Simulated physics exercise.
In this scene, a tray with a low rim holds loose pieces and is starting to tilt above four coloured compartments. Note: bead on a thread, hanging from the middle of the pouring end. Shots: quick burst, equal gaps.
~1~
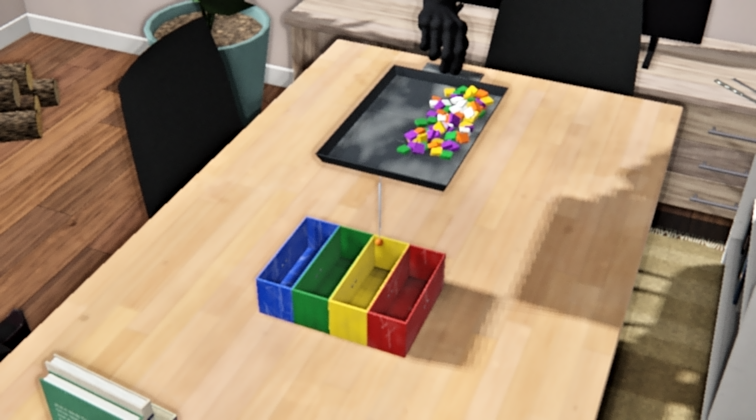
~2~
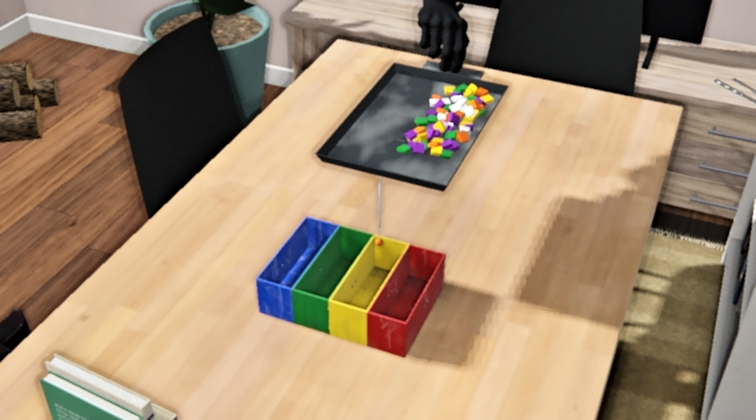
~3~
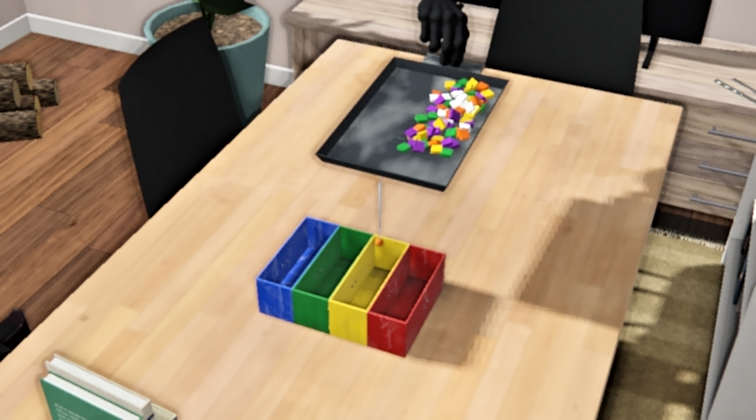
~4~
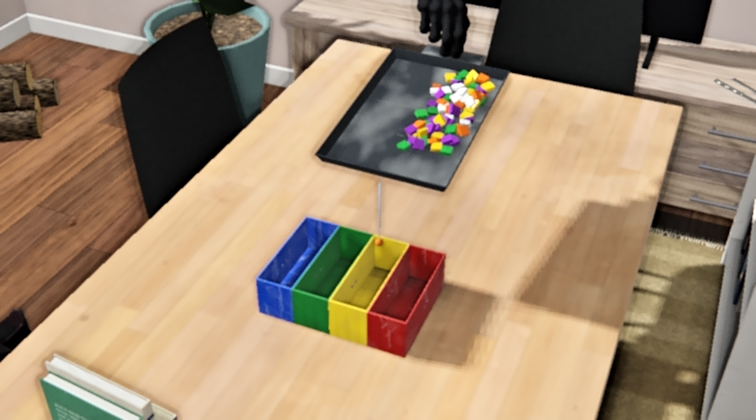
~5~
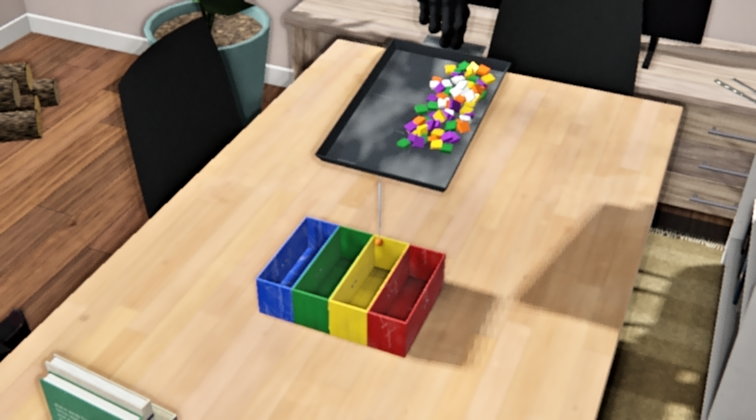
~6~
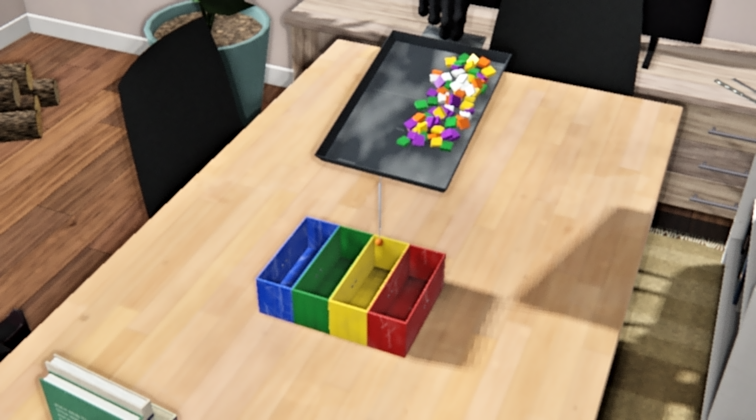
Black tray of colourful mosaic tiles tilting slightly as a black hand raises its far end behind four coloured compartments on a table.
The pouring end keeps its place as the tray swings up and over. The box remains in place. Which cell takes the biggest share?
The red cell.
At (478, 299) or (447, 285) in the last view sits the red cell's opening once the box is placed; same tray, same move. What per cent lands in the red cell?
0 % and 20 %.
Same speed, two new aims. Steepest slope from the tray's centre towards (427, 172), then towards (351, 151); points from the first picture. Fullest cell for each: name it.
First: That red cell, second: The cell in blue.
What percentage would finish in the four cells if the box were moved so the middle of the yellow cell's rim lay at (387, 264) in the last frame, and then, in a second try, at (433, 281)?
Result, in turn: 90 %, 90 %.
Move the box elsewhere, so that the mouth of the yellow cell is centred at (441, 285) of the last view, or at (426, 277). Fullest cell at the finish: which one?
In order of the tries: The green one and the yellow cell.
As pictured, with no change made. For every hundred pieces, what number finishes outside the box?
About 20 %.
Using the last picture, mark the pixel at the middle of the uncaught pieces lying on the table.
Look around (535, 346) in the last picture.
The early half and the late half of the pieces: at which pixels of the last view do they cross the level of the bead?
The first part passes (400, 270); everything after passes (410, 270).
Soon after the last picture, tray tipped steeply; most on the tray; a stray few in the red cell; a small part falling or outside the box.
A little later, tray tipped right over; about a quarter on the tray; about a third in the red cell; a small part in the yellow cell; a stray few in the green cell; about a quarter falling or outside the box.
Later still, tray tipped past a quarter turn; about half in the red cell; about a quarter in the yellow cell; a small part in the green cell; about a quarter falling or outside the box.
At rest, tray tipped past a quarter turn; about half in the red cell; about a quarter in the yellow cell; a small part in the green cell; none in the blue cell; about a quarter outside the box.
